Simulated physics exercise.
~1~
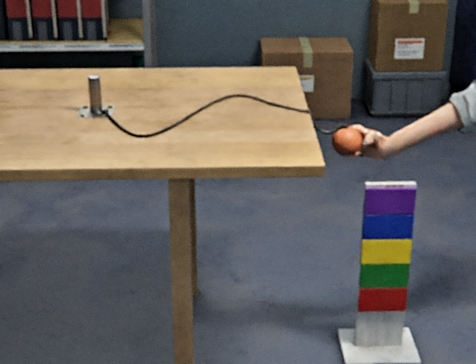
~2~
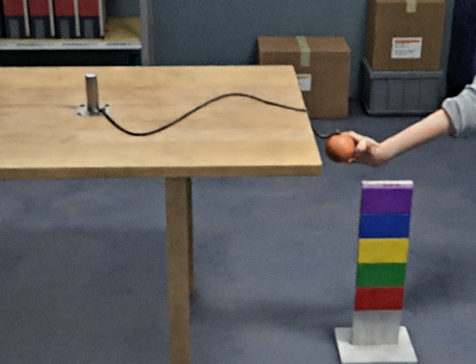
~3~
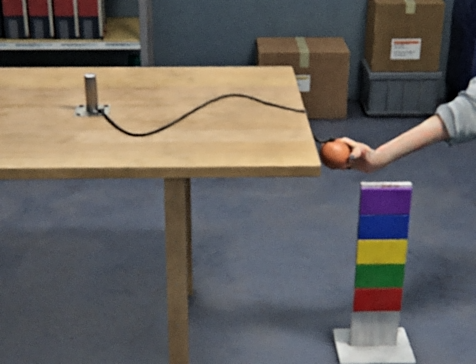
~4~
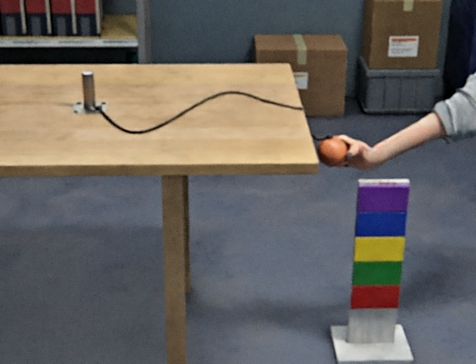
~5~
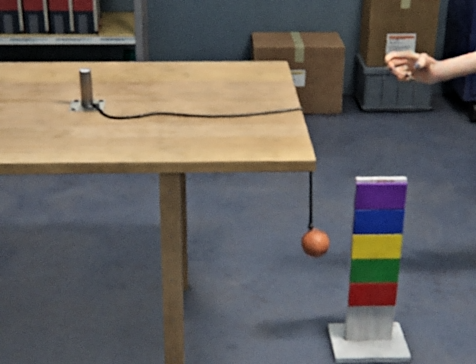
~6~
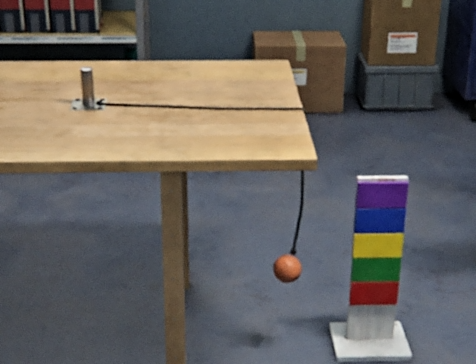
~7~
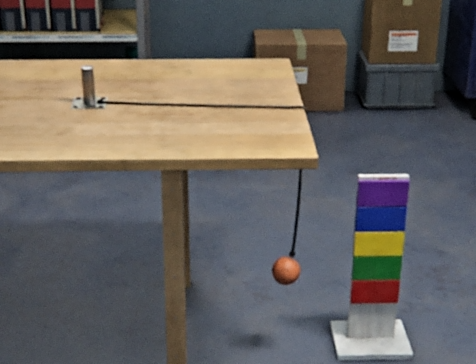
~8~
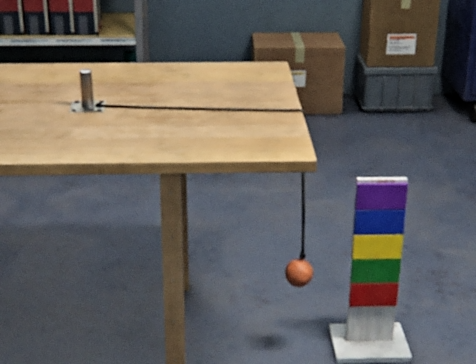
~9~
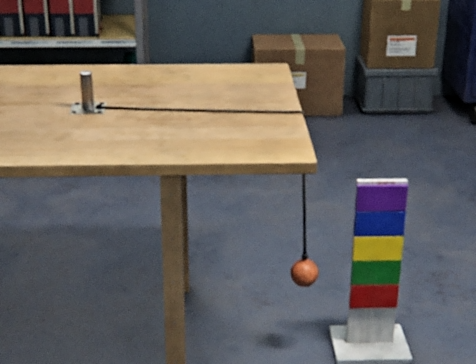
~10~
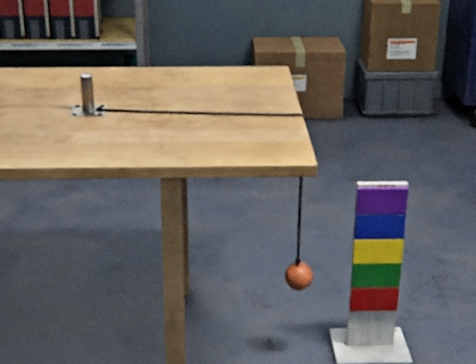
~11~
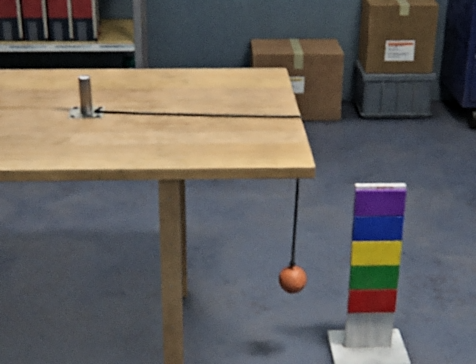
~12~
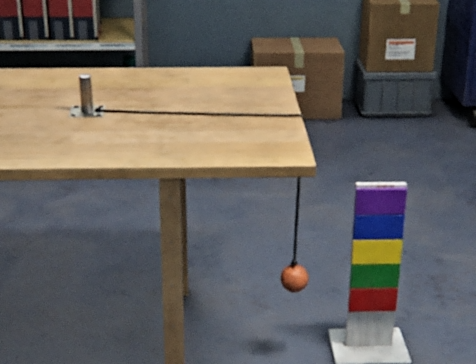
At a wooden table, a hand releases a corded orange ball, which drops, sways and hangs level with the green band.
